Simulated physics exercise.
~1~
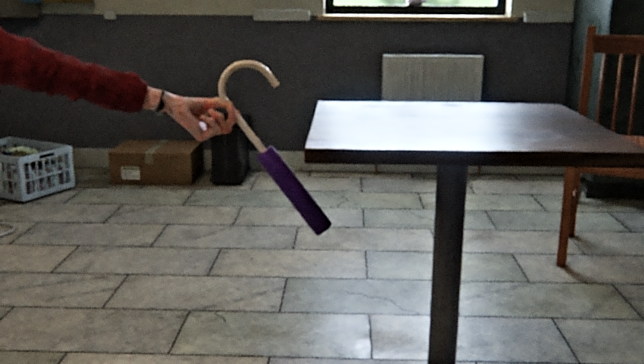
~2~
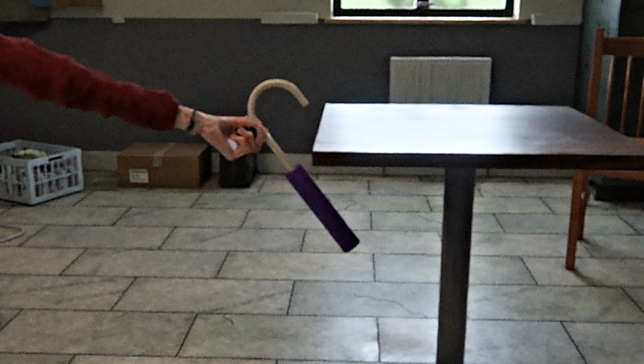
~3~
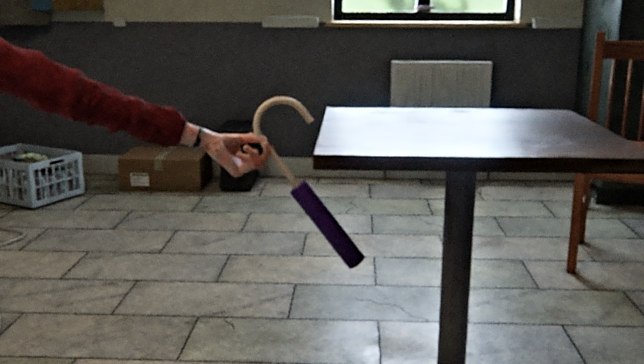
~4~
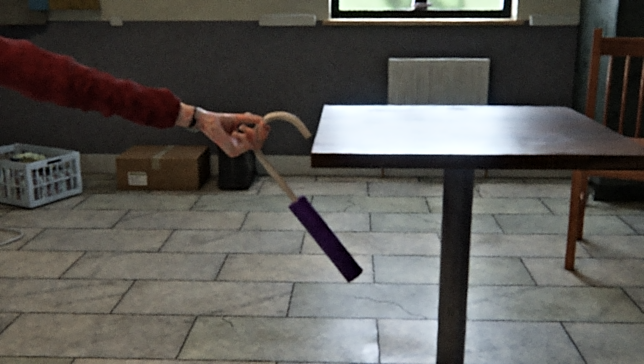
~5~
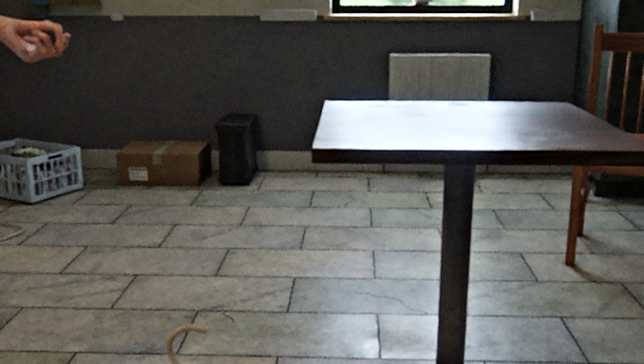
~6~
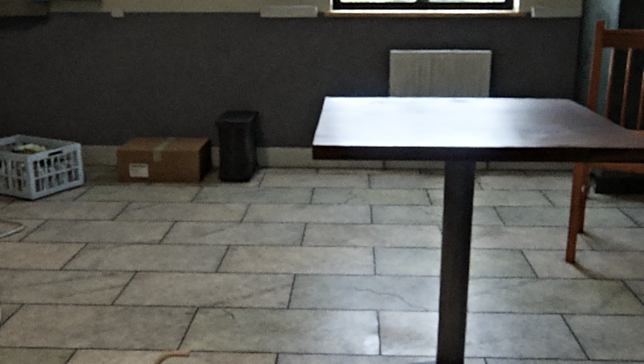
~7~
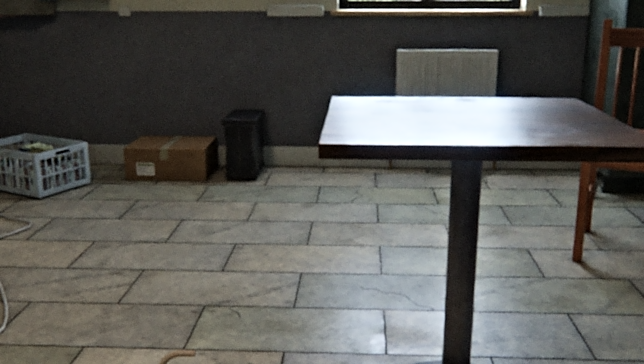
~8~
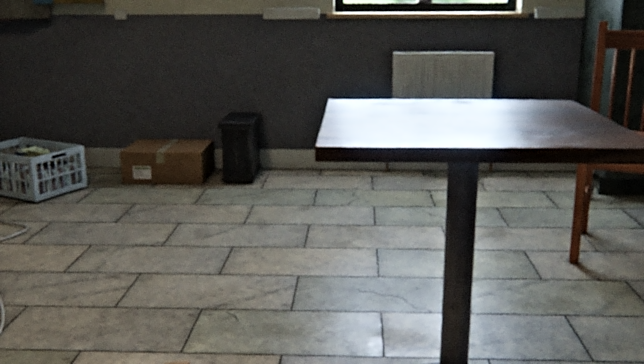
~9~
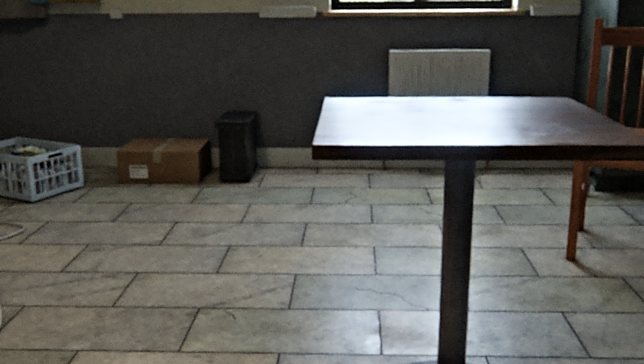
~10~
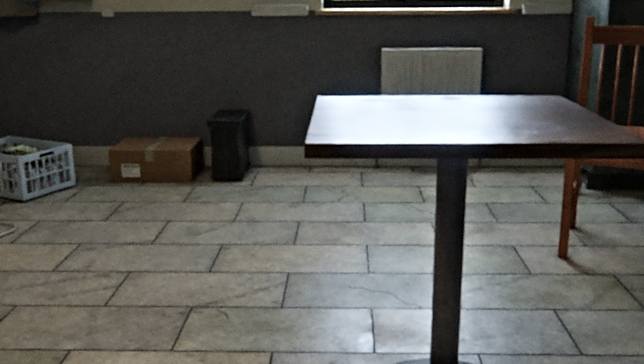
A purple umbrella with a curved handle was held out by a hand and brought to the edge of a dark table, but when the hand let go and drew back, it dropped to the tiled floor and slipped out of view.
